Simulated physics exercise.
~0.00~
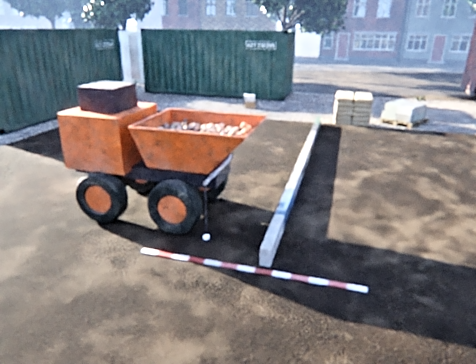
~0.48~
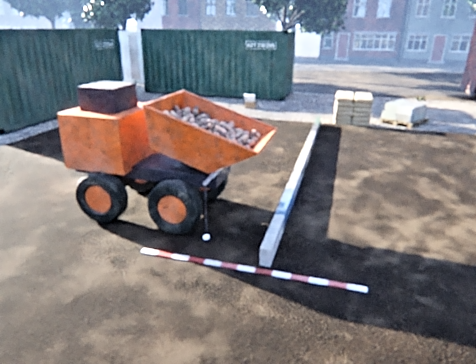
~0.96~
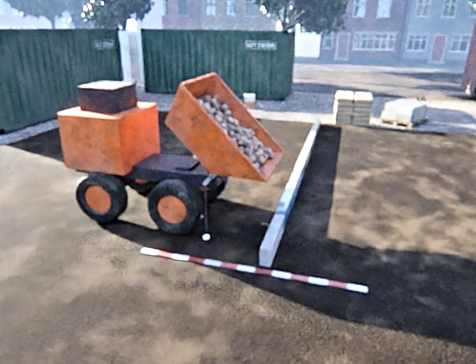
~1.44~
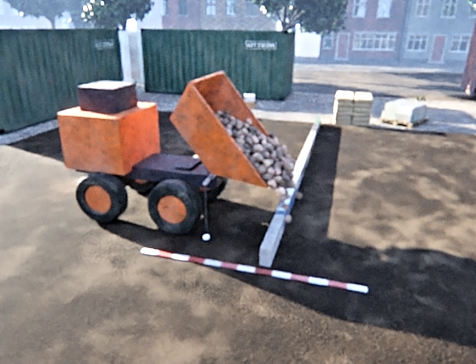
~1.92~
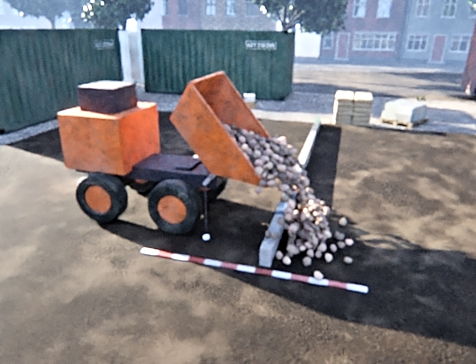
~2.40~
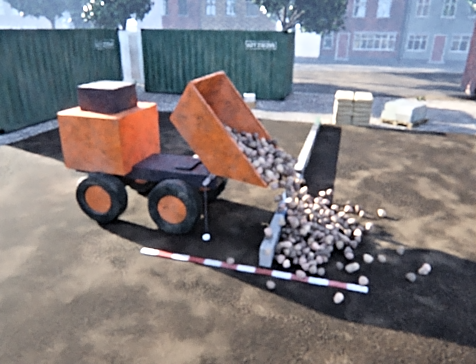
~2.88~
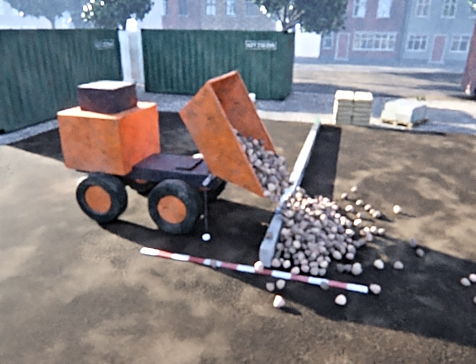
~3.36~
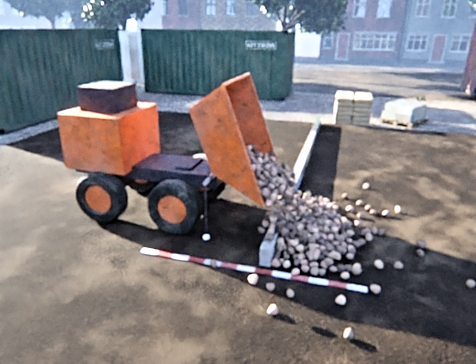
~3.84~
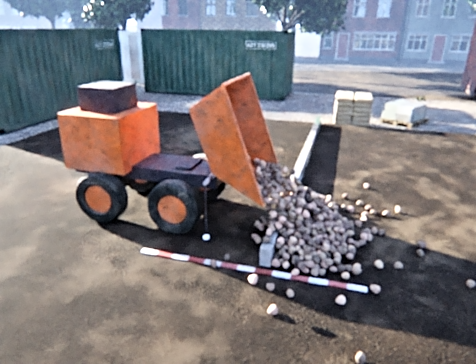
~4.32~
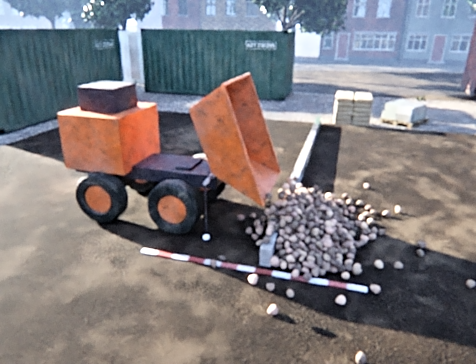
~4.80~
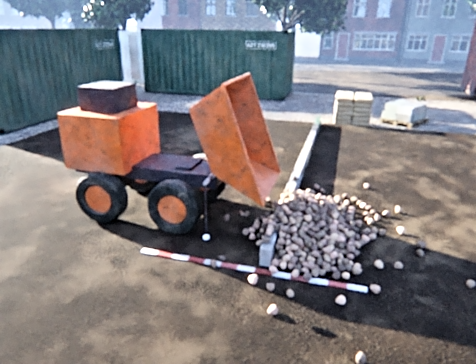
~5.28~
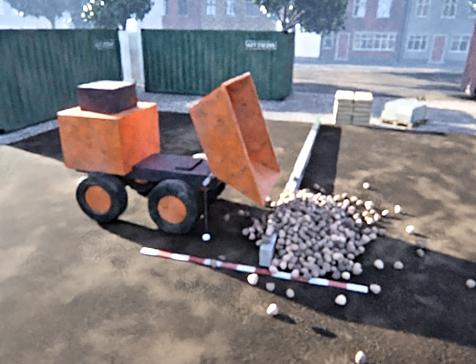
The clip opens on an orange site dumper in a yard, its skip loaded with round stones and facing a low kerb, with a red and white banded pole on the ground. The skip tilts forward steeply, and the stones slide toward its lower edge. It pauses partway while stones pour over the kerb and spread across the ground, a few rolling away. The skip then tips further, nearly upright, and the remaining stones slide out. It ends empty and still tipped, with most stones heaped beyond the kerb and some on the near side.
